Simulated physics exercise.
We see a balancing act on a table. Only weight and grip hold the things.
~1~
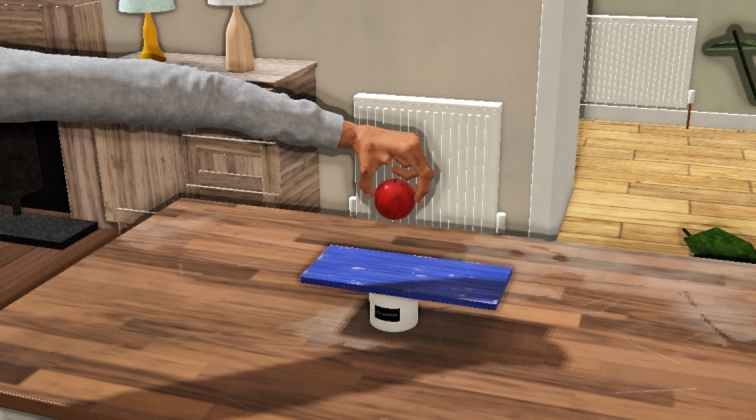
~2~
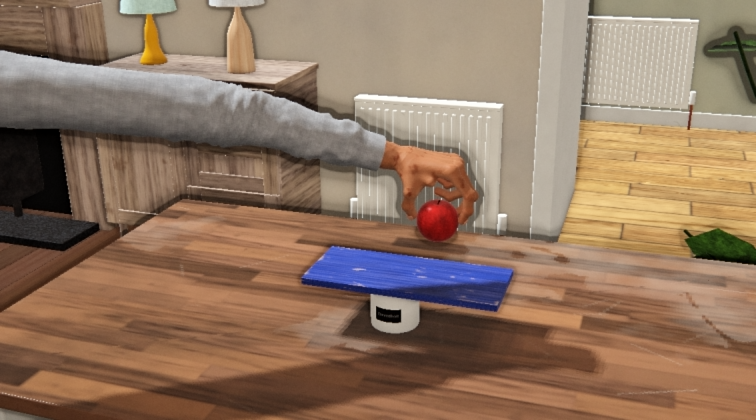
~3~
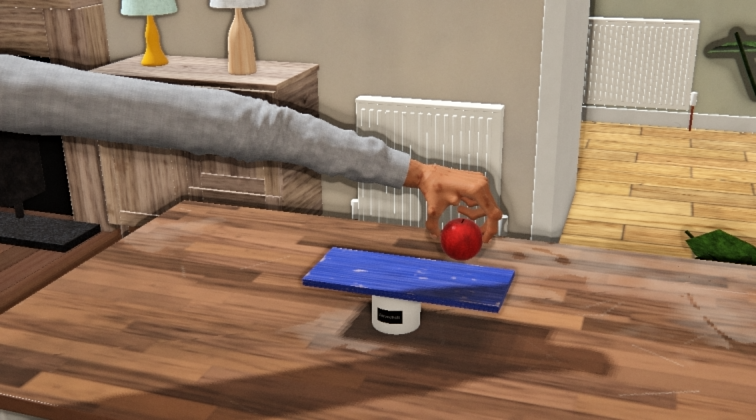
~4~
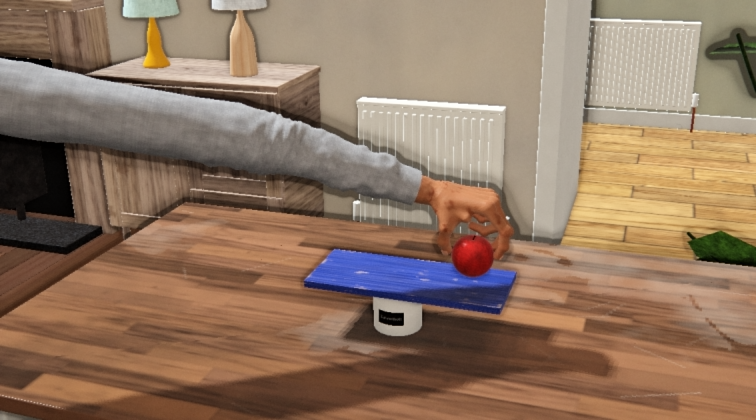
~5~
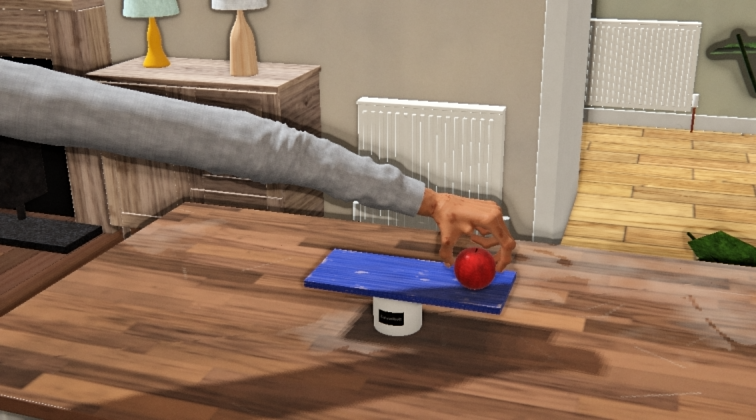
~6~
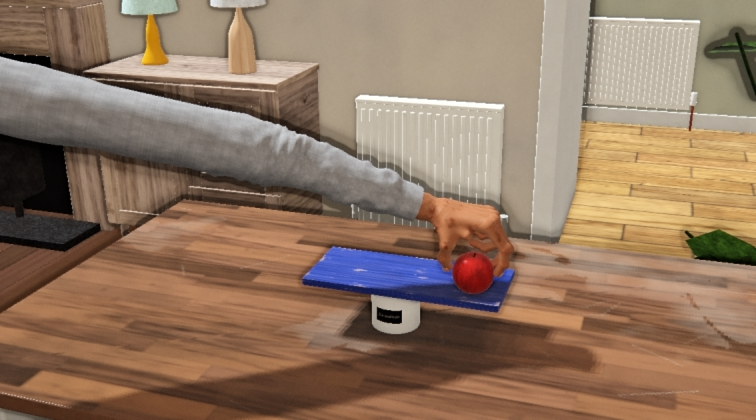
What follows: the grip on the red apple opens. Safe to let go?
Outcome: The stack gives way.
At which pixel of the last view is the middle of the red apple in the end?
Near (553, 343).
Then, 0.40 s past the last view, red apple now fallen; blue board rocked 30° from its first pose.
Then, 0.60 s past the last view, blue board rocked 31° from its first pose.
Then, 0.70 s past the last view, blue board rocked 26° from its first pose.
Then, 1.20 s past the last view, blue board rocked 22° from its first pose.
Finally, fallen, red apple; moved from the start, blue board; white jar still in place. Final places as the last picture's camera would see them, red apple near (553, 343). The stack loses its balance.
